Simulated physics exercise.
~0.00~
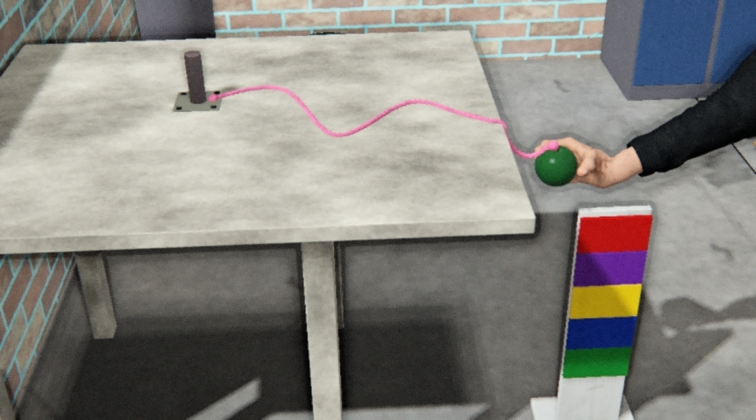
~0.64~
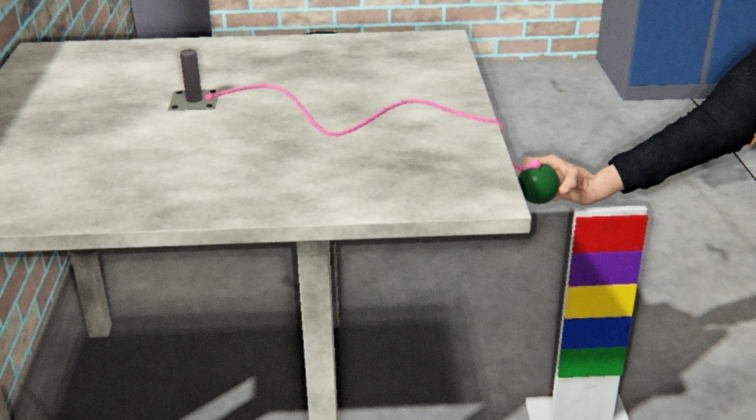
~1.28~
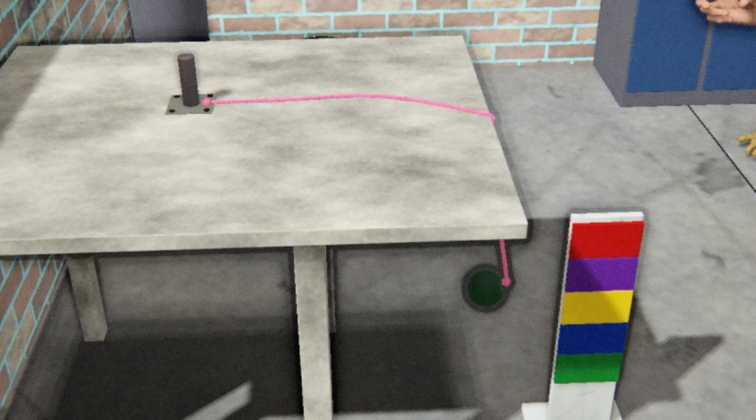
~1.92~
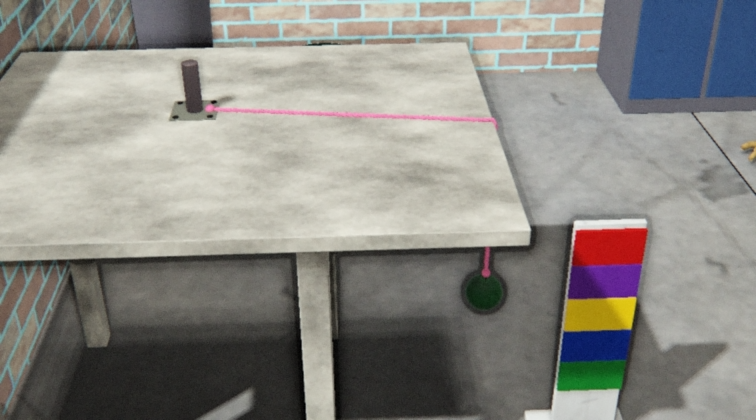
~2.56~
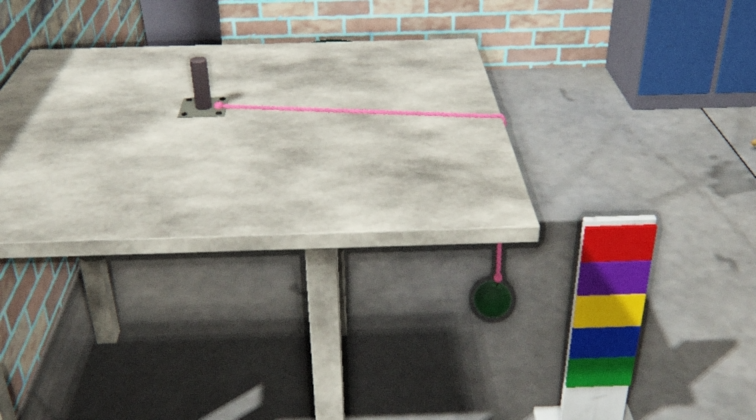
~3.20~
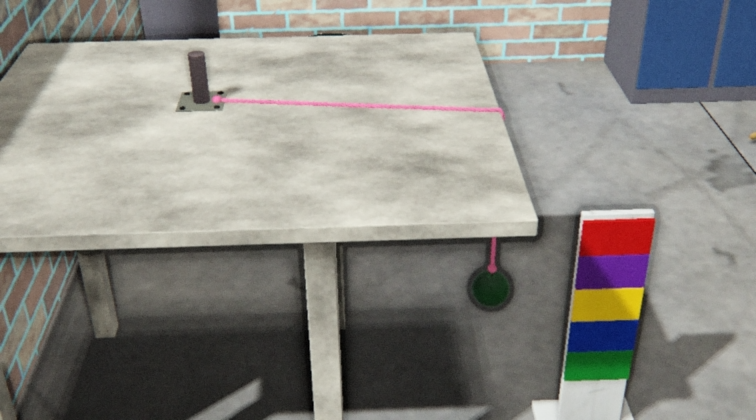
In a room with brick walls and a grey floor, a slightly swaying view looks down on a pale, mottled table. A dark post stands on a bolted plate toward the back, and a pink cord runs from it in loose waves to a round green object held by a hand beyond the right edge. A white stand nearby carries red, purple, yellow, blue and green bands from top to bottom. The hand lowers the object slightly, lets go and withdraws. The object drops below the tabletop, the cord pulls straight, and it ends hanging level with the yellow band.
